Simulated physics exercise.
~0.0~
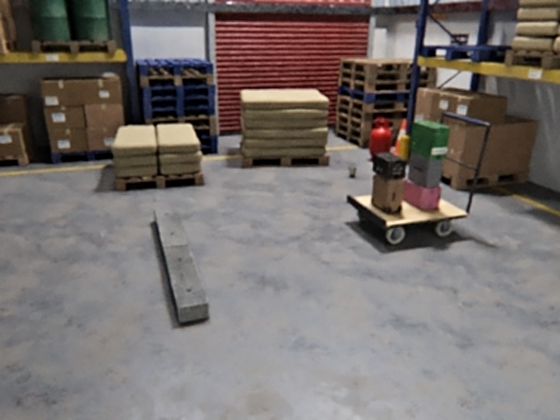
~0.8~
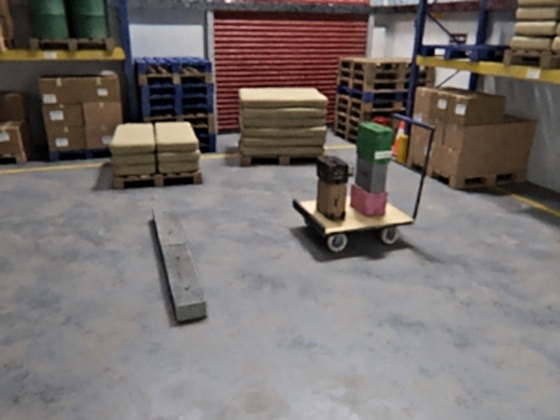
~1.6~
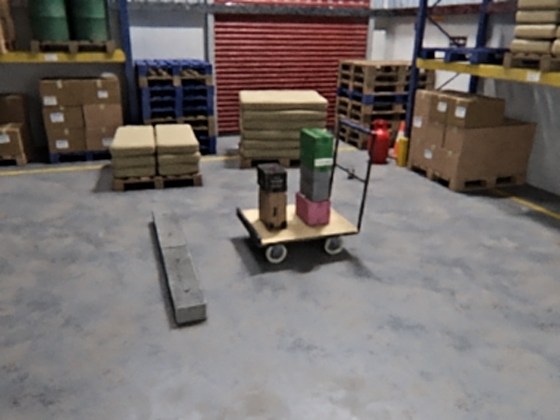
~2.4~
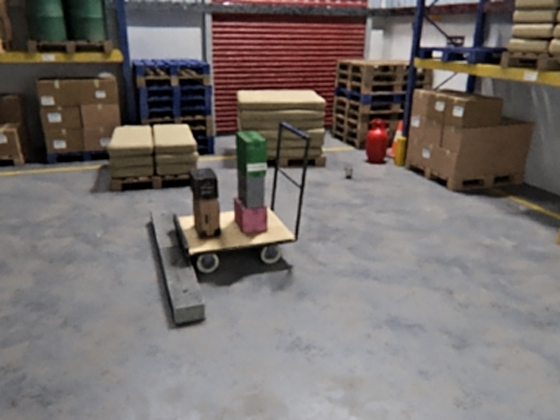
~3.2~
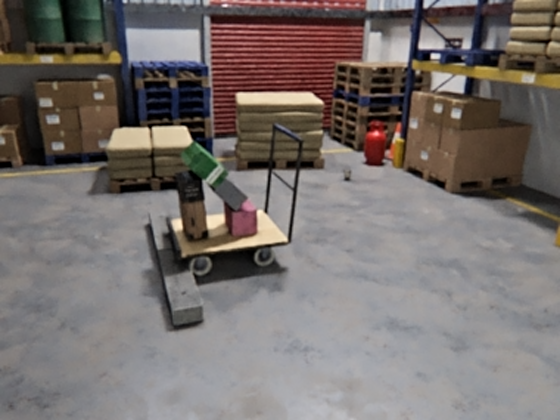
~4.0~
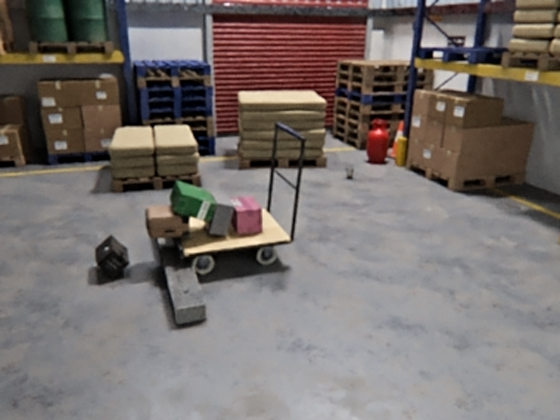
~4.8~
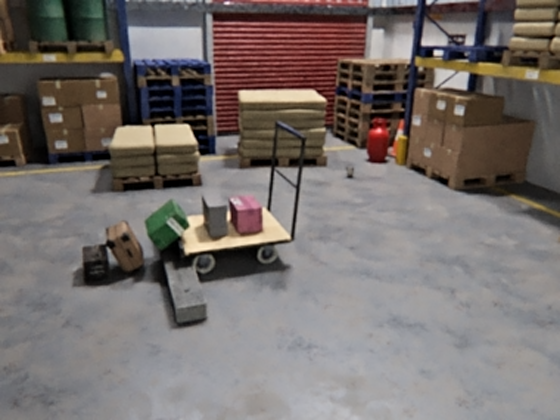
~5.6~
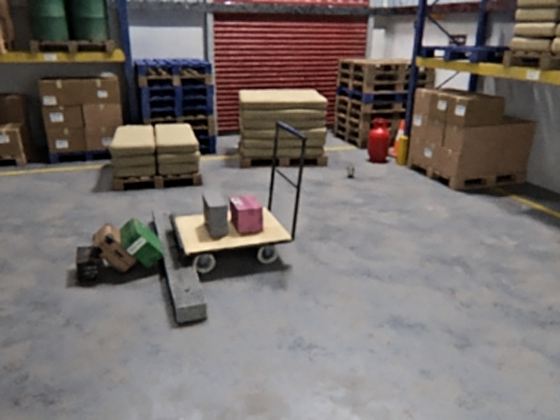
Flat trolley rolling left across a warehouse floor, stopping at a low kerb, its black, brown and green boxes toppling over it.
